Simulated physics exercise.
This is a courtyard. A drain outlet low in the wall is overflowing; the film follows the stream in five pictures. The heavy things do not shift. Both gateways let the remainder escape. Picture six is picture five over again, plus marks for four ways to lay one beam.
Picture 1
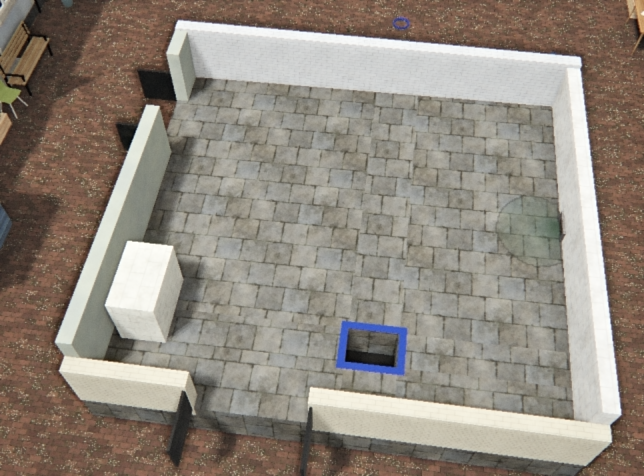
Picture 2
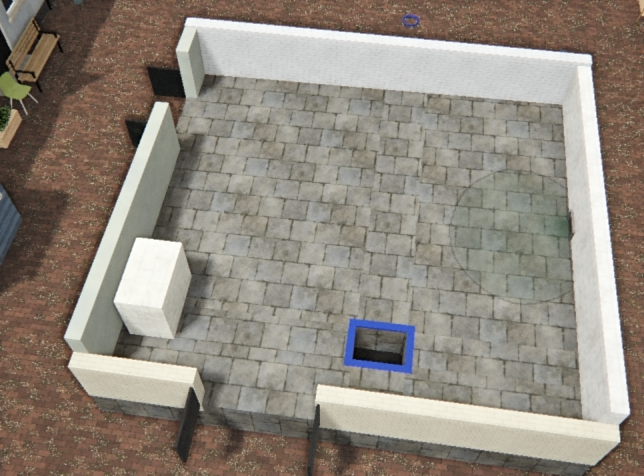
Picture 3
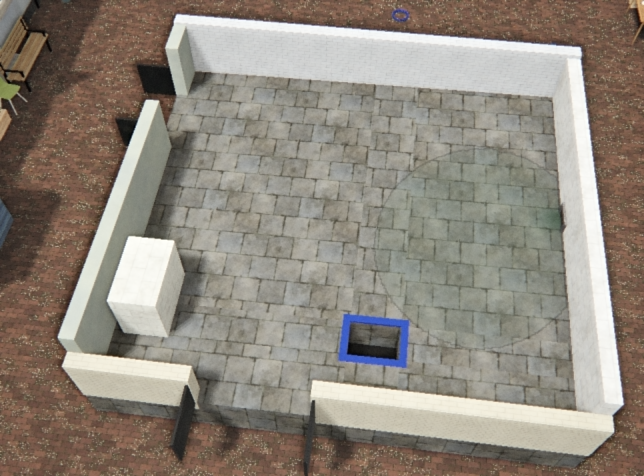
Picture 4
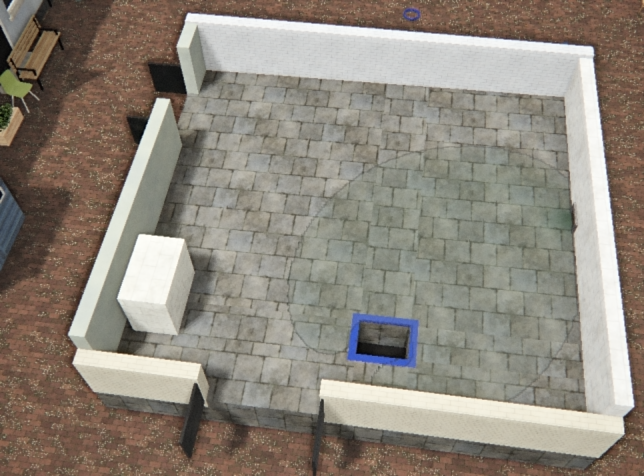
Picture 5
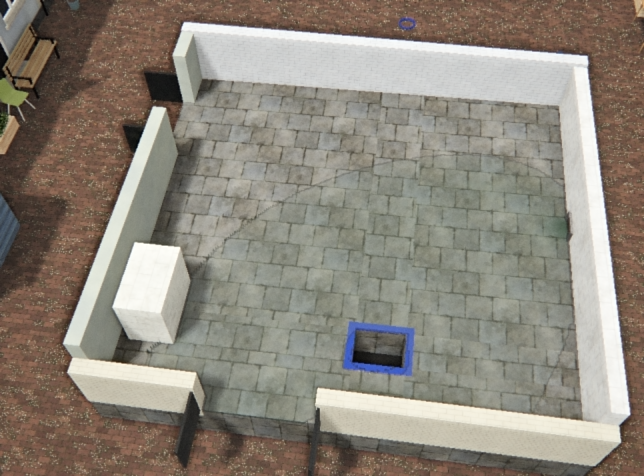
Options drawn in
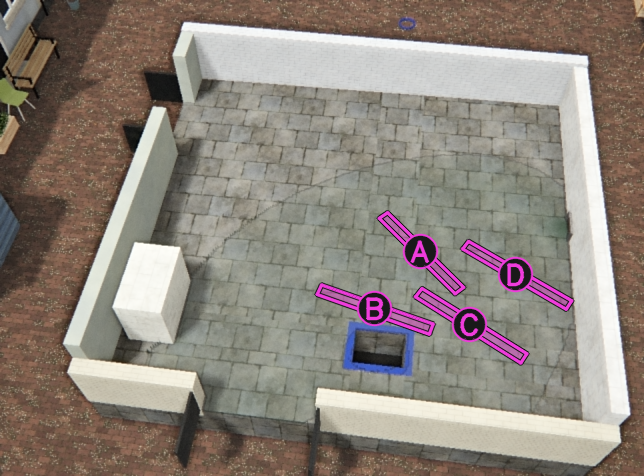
Paved courtyard with low walls as a faint round patch of water spreads leftward from the right wall, reaching the blue-edged gully.
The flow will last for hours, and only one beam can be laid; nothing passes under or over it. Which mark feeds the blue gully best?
A works best here.
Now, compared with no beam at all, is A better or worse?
It is worse.
On the marked copy, A from (383, 215) to (459, 290); B from (319, 289) to (431, 329); C from (418, 292) to (523, 358); D from (465, 245) to (568, 305).
With A, about 11 % of the stream runs into the blue gully, about 88 % out by the gates.
With B, about 4 % of the stream runs into the blue gully, about 94 % out by the gates.
With C, about 5 % of the stream runs into the blue gully, about 94 % out by the gates.
With D, about 3 % of the stream runs into the blue gully, about 96 % out by the gates.
